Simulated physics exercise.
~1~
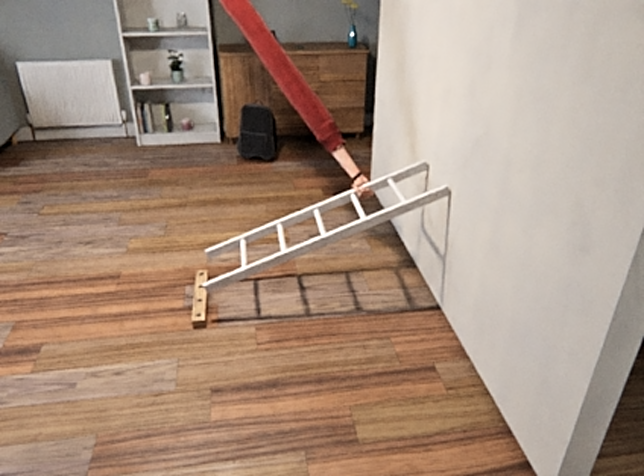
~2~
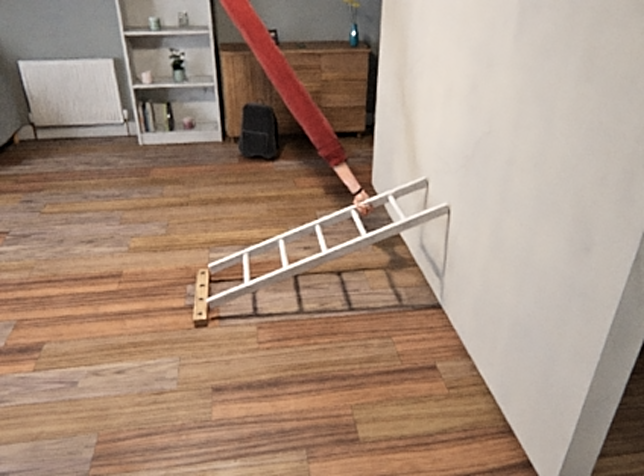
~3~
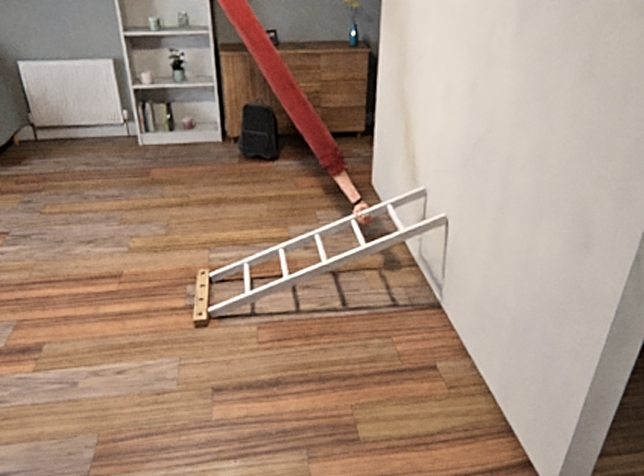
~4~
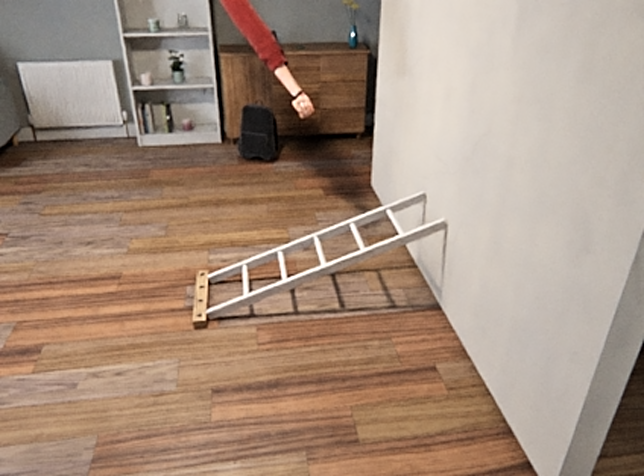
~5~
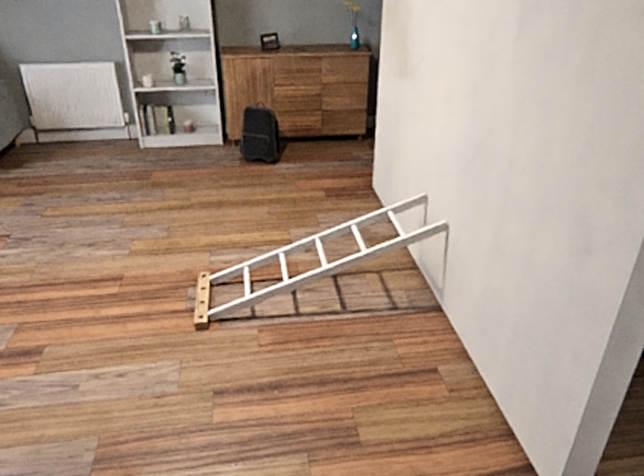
The clip opens in a room with a wooden floor, where a hand in a red sleeve holds a white, ladder-like rack at a low slant against a pale wall. The foot of the rack is by a small wooden batten with screws through it, on the left. The hand lowers the rack a little until its foot sits against the batten and its upper end leans on the wall. Then the hand lets go and draws back, leaving the view. The rack stays propped at its shallow angle, and the batten keeps its place.
